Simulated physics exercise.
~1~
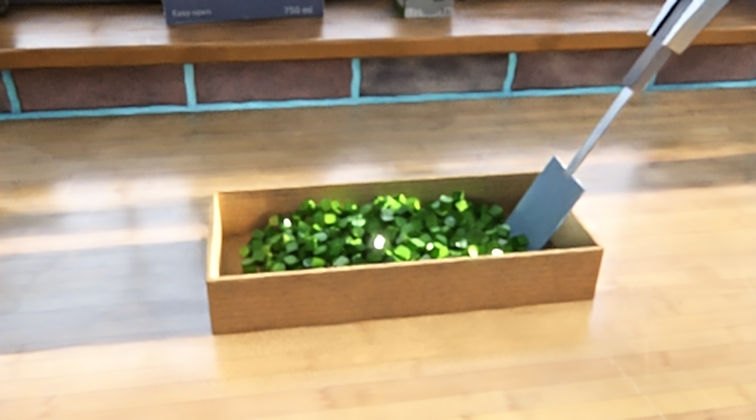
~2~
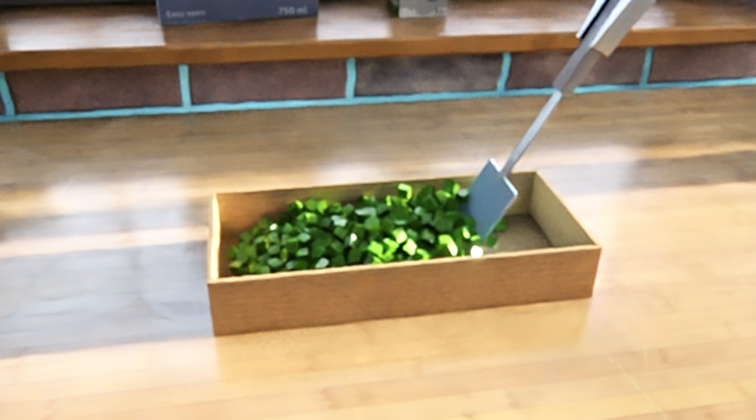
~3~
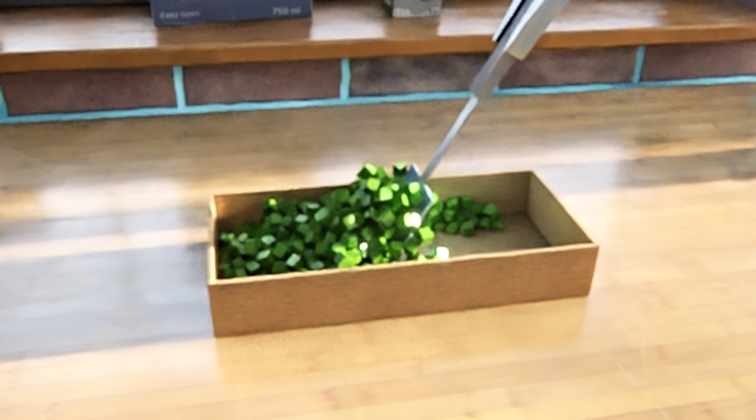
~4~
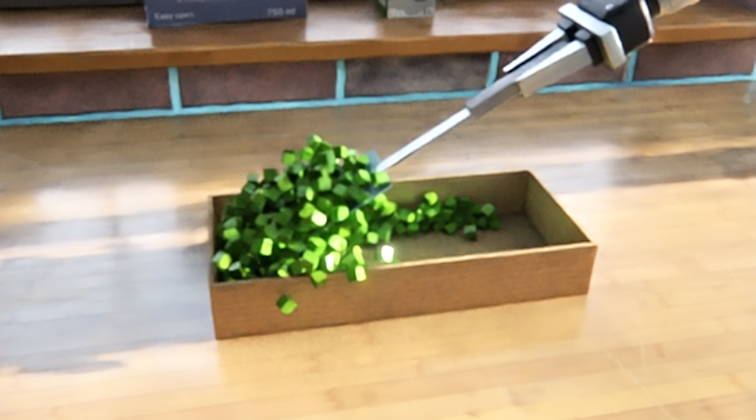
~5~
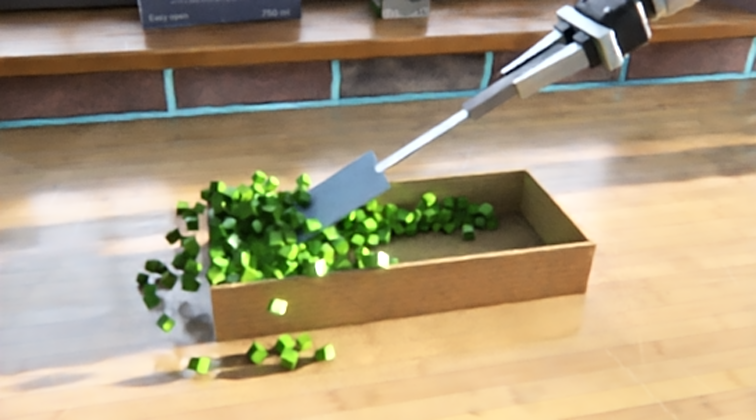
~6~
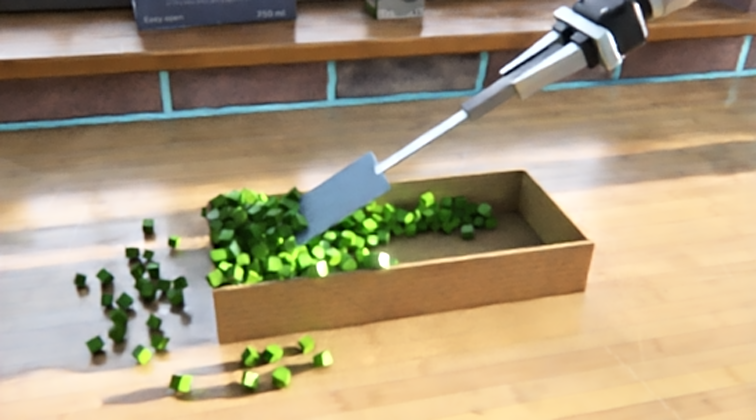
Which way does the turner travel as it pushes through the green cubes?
The turner moves to the left, from the right end of the tray toward the heap at the other end.
